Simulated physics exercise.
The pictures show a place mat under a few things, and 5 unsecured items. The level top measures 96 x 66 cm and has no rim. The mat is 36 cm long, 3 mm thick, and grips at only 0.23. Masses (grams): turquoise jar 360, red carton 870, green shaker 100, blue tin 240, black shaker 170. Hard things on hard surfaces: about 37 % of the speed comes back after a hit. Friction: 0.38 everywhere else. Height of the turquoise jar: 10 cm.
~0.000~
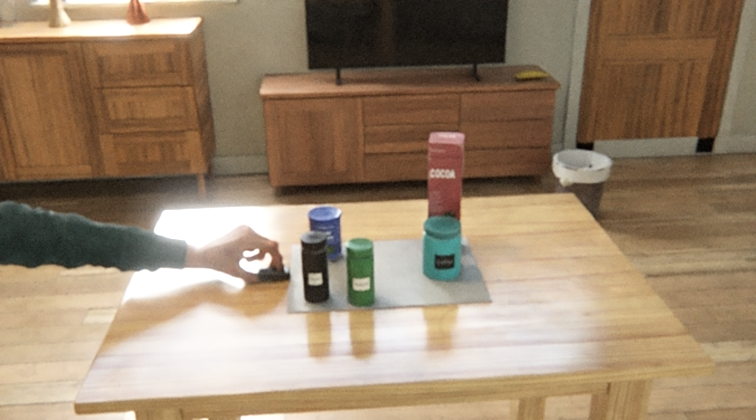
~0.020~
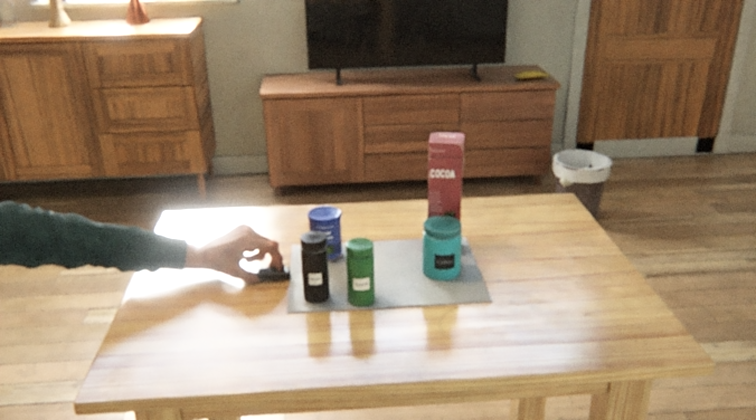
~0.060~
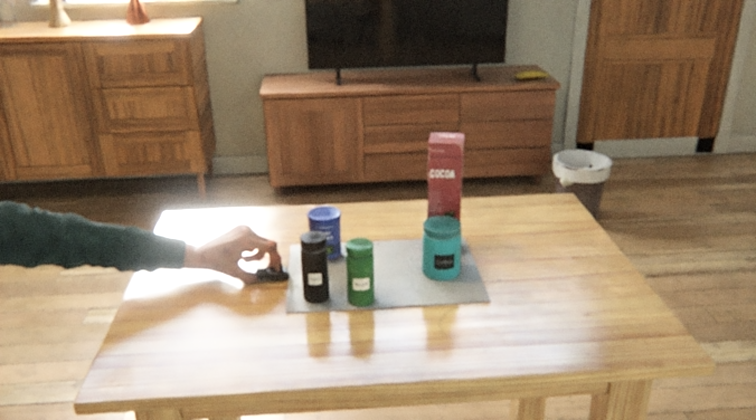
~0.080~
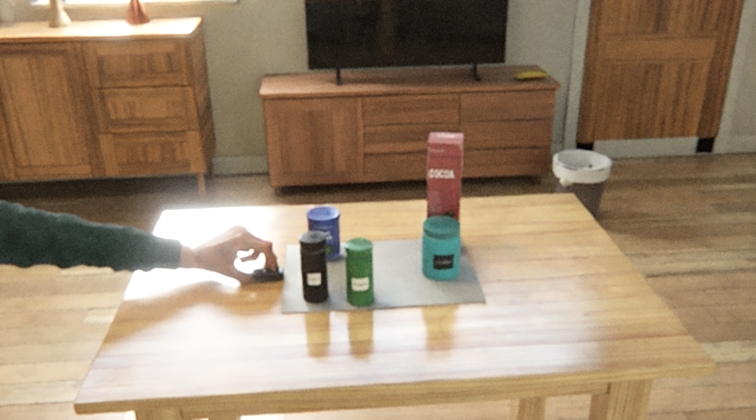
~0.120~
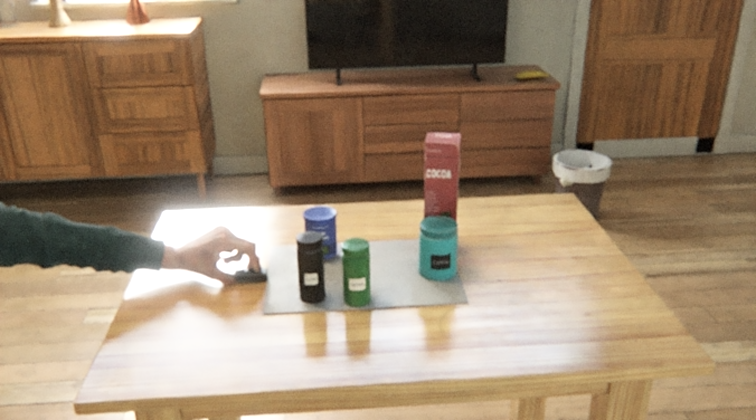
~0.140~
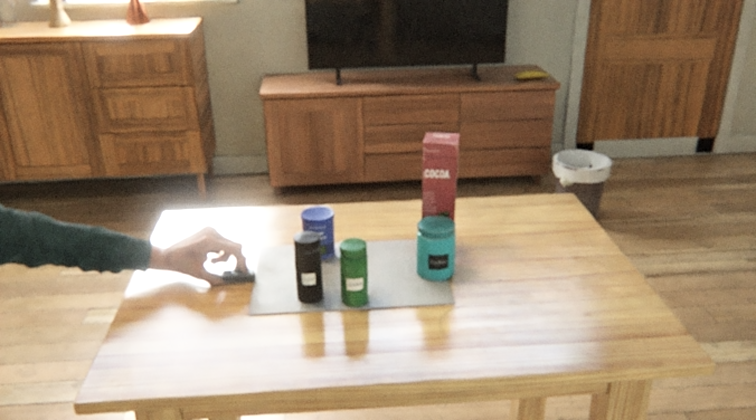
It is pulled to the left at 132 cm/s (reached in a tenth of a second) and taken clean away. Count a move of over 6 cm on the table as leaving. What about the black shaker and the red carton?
The black shaker ends elsewhere, the red carton keeps its place.
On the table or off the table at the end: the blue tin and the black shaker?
The blue tin ends off the table; the black shaker ends off the table.
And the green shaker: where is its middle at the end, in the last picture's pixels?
At about (219, 296).
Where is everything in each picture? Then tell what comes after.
In the first frame, 0 cm of pull; black shaker (315, 267); red carton (445, 195).
In the second frame, 0 cm of pull; blue tin (325, 234); turquoise jar (442, 248).
In the third frame, 0 cm of pull; green shaker (361, 272); blue tin (325, 234).
In the fourth frame, 1 cm of pull; turquoise jar (441, 248); green shaker (359, 272).
In the fifth frame, 4 cm of pull; blue tin (321, 234); turquoise jar (438, 248).
In the sixth frame, 7 cm of pull; black shaker (309, 267); red carton (440, 195).
After 0.54 s, 59 cm of pull; black shaker leaning 5° near (152, 275); red carton slid 2 cm near (434, 196); green shaker leaning 41°.
After 0.94 s, 88 cm of pull; blue tin and black shaker now off the table; red carton slid 2 cm near (434, 197); green shaker on its side.
By the end (1.7 s), off the table, blue tin and black shaker; tipped over on the table, green shaker; the other 2 in place, give or take 6 cm. Seen from the same camera at the end, red carton near (432, 197).
